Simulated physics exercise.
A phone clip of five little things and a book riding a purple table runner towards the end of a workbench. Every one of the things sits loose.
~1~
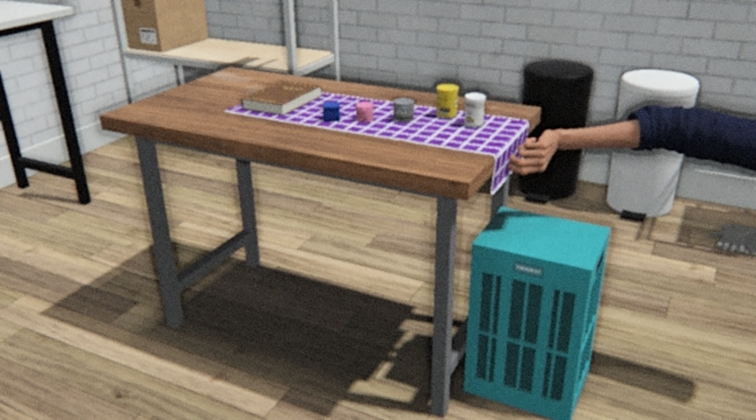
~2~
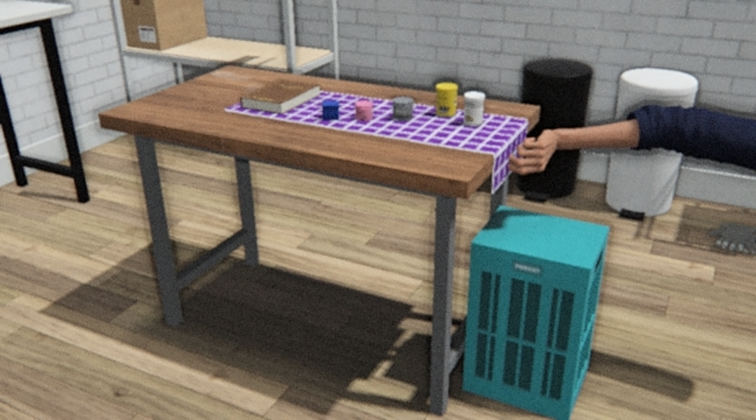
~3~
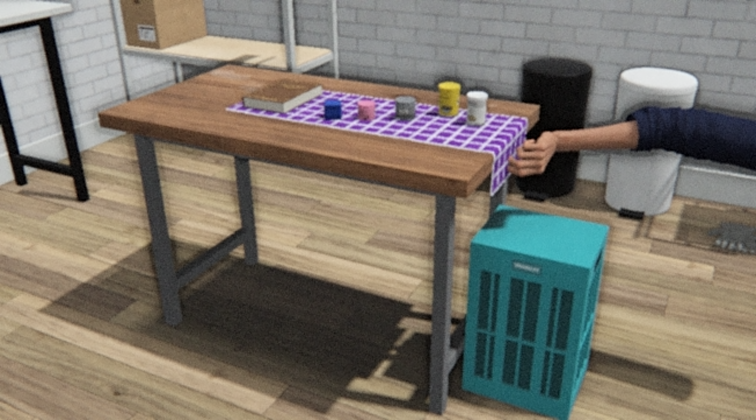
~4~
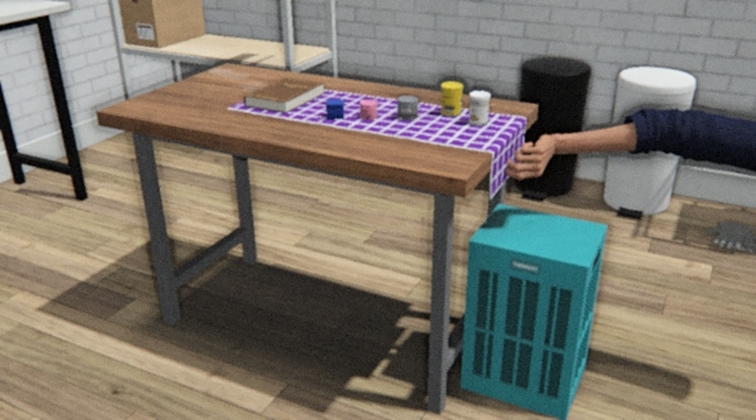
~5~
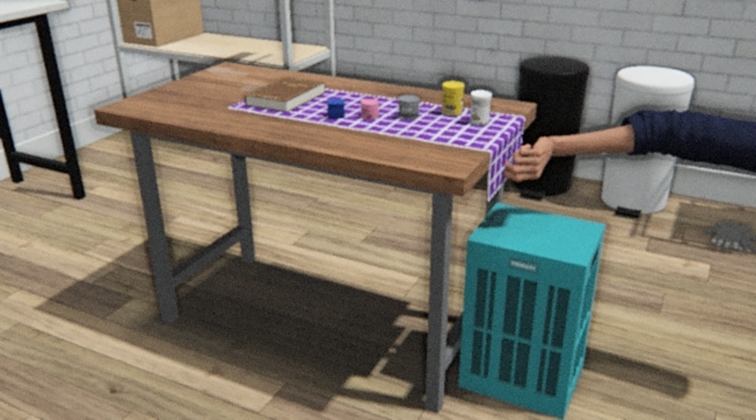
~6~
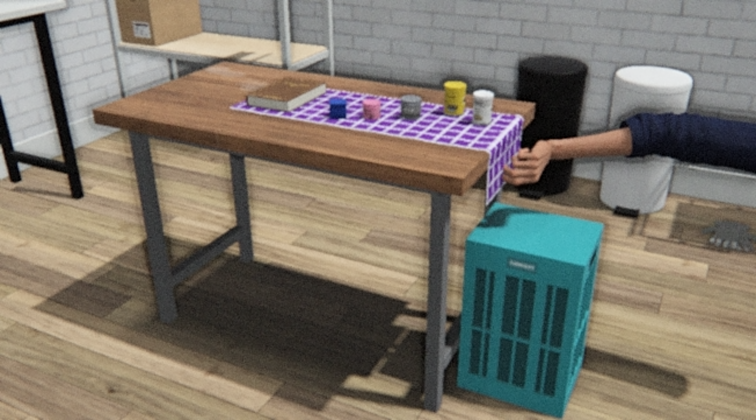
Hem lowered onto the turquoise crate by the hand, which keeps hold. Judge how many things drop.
Lost: One.
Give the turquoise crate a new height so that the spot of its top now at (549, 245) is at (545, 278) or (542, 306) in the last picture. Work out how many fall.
Count: 2, then 3.
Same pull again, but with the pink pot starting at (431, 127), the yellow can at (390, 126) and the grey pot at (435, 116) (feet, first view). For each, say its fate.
Of the three, the pink pot stays aboard, the yellow can stays aboard, the grey pot stays aboard.
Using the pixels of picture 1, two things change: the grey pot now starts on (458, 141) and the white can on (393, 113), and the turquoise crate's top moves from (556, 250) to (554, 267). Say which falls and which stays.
The grey pot is lost; the white can stays put.
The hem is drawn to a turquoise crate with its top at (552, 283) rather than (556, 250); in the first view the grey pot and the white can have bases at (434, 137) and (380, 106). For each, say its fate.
In the end the grey pot gets dislodged; meanwhile the white can rides it out.
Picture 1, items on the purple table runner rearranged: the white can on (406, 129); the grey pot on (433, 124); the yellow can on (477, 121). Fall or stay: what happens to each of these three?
I'd say the white can hangs on, the grey pot hangs on, and the yellow can takes a fall.
Soon after, hem near (502, 211); all still up.
Then, hem on the crate; white can gone.
At rest, hem on the crate; white can gone. Over the edge go one.
